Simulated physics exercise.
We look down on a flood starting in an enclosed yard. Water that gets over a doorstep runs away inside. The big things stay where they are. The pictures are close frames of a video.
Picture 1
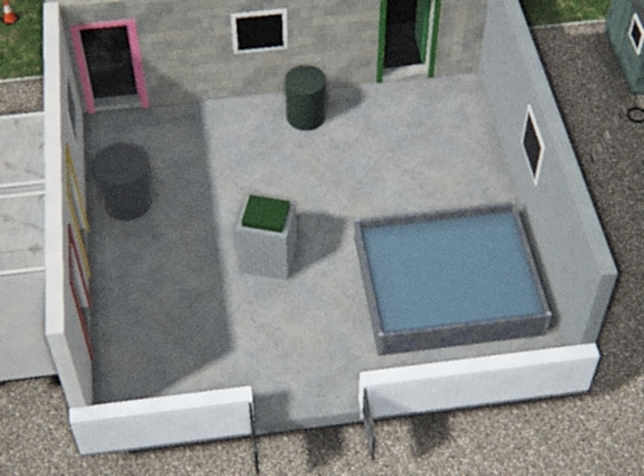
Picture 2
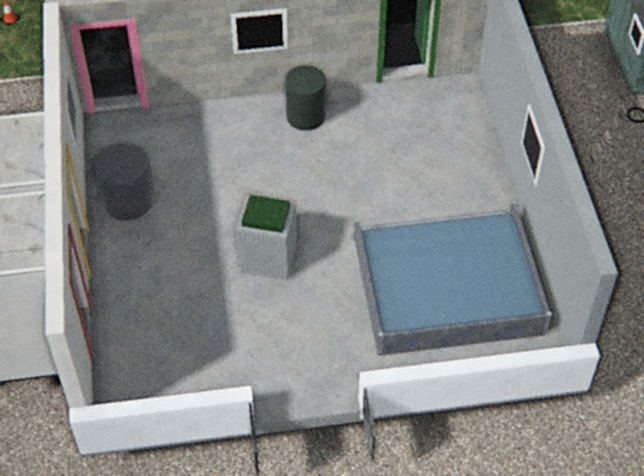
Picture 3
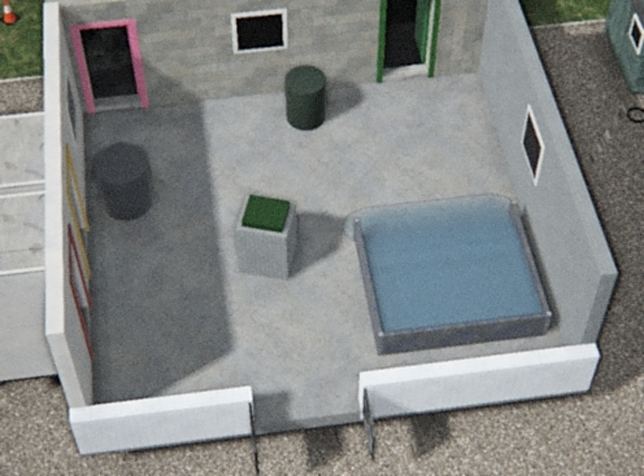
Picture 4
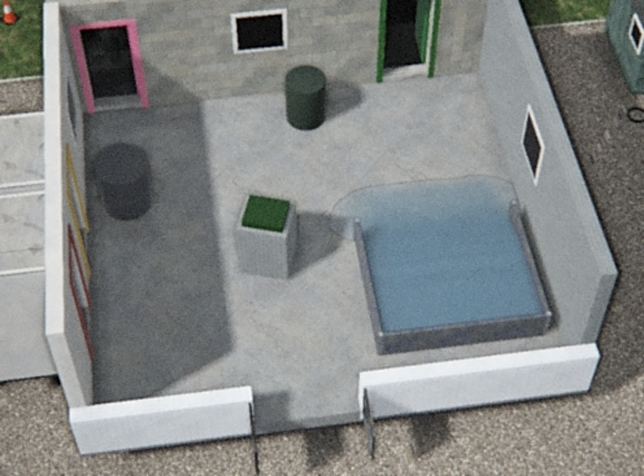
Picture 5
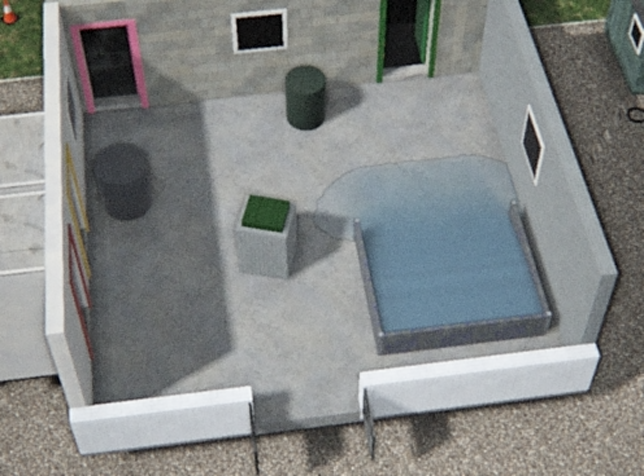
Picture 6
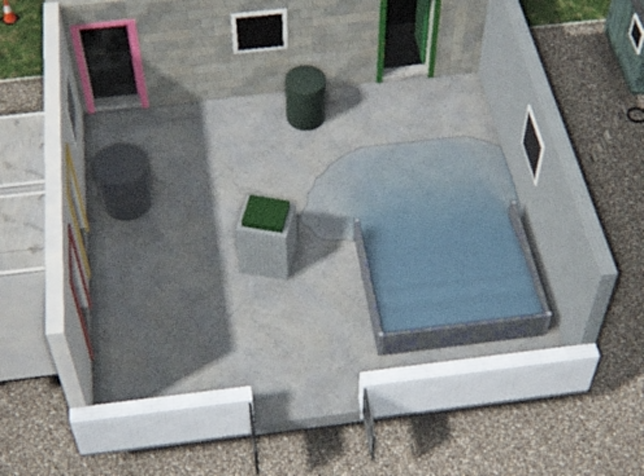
Water poured out through the far side of a low, open tank in a walled yard, spreading back across the concrete in a widening, rounded sheet while the block and barrels nearby stayed still.
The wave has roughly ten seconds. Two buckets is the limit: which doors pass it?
The yellow door stays under that; the red door stays under that; the green door takes more than that; the pink door stays under that.
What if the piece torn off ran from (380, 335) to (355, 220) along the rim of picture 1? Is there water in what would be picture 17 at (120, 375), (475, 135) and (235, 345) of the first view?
One after the other: Covered, no water, flooded.
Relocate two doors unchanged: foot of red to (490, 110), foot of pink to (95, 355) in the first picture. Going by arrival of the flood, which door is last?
The one in pink.
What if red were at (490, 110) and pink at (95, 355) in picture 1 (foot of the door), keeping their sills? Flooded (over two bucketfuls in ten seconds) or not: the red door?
My reading: The red door takes more.
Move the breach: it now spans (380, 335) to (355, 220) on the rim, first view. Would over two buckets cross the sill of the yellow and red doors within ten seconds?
One by one: The yellow door takes less; the red door is over.
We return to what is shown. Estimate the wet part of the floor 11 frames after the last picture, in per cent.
About 35 per cent.
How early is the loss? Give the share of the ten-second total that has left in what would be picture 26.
Close to 60 %.
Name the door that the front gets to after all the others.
I say the red-painted one.
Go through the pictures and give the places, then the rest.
The water tank at (450, 269) is whole and still, in the first frame.
Water pours out on the water tank's far side and has run to a hidden place, in the second frame.
The front is at a hidden place, out from the gap on the water tank's far side, in the third frame.
The front is at (514, 188), out from the gap on the water tank's far side, in the fourth frame.
The front is at (508, 168), out from the gap on the water tank's far side, in the fifth frame.
The front is at (503, 151), out from the gap on the water tank's far side, in the sixth frame.
A moment on, water covers 30 % of the floor; the yellow door not reached, the red door not reached, the green door wet at the sill, nothing in, the pink door not reached.
Next, water covers 35 % of the floor; the yellow door not reached, the red door not reached, the green door over two buckets in, the pink door not reached.
Then, water covers 40 % of the floor; the yellow door not reached, the red door not reached, the green door far over two buckets in, the pink door not reached.
Later, water covers 60 % of the floor; the yellow door wet at the sill, nothing in, the red door not reached, the green door far over two buckets in, the pink door wet at the sill, nothing in.
In the end, water covers 90 % of the floor; the yellow door wet at the sill, nothing in, the red door wet at the sill, nothing in, the green door far over two buckets in, the pink door under two buckets in.
